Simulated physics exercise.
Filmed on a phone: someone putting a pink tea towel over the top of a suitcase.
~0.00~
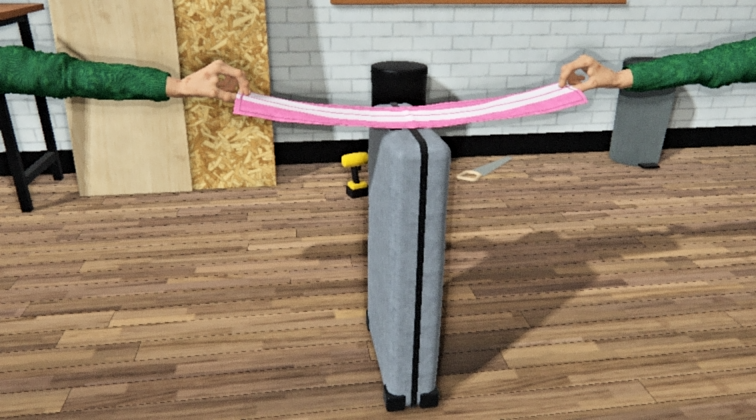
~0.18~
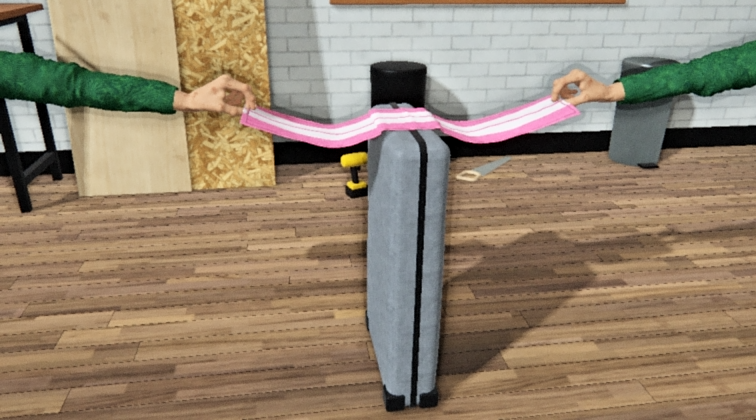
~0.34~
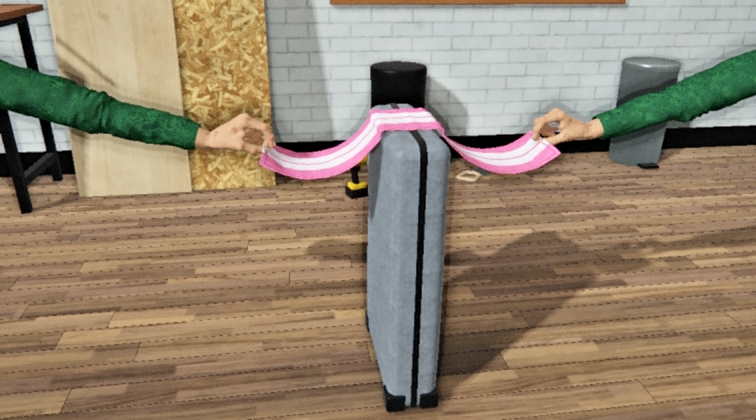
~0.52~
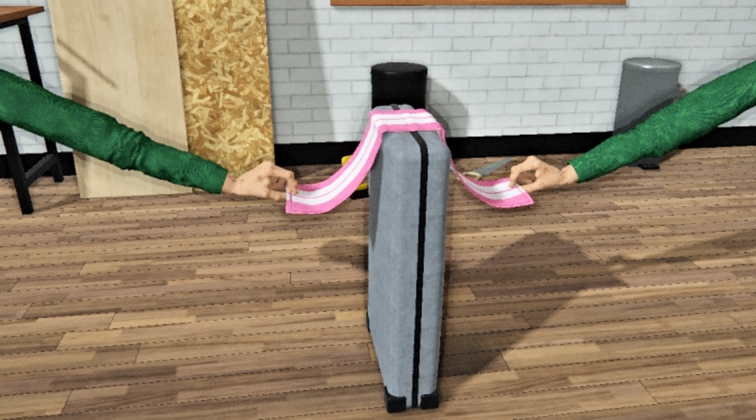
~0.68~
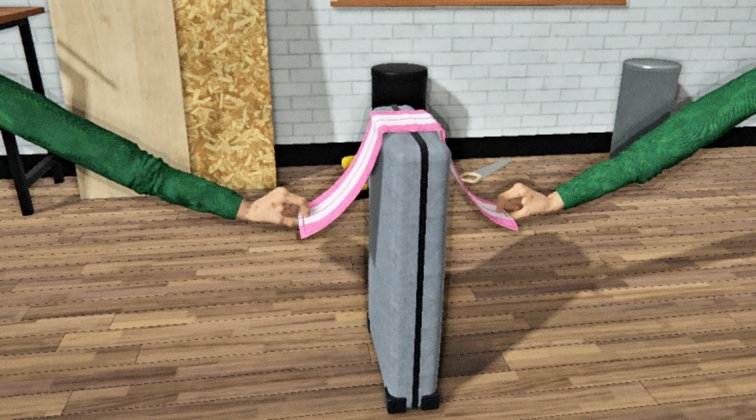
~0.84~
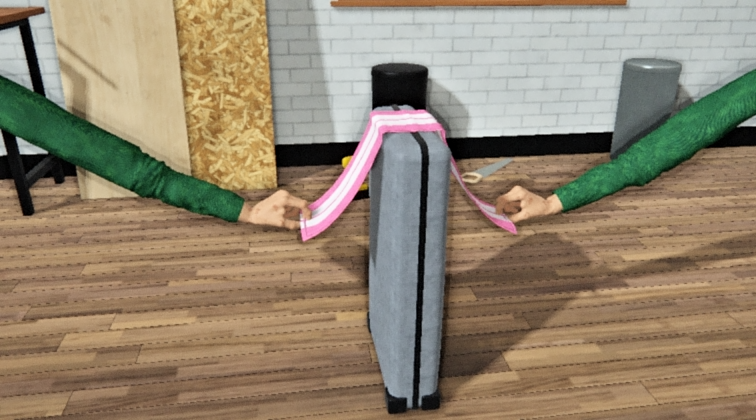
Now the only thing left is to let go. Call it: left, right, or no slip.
No slip.
After 1.08 s, tea towel hanging on both sides, left end near (339, 242), right end near (469, 241).
After 1.16 s, tea towel hanging on both sides, left end near (368, 246), right end near (442, 249).
At rest, tea towel hanging on both sides, left end near (376, 246), right end near (428, 251). The pink tea towel stays on top.
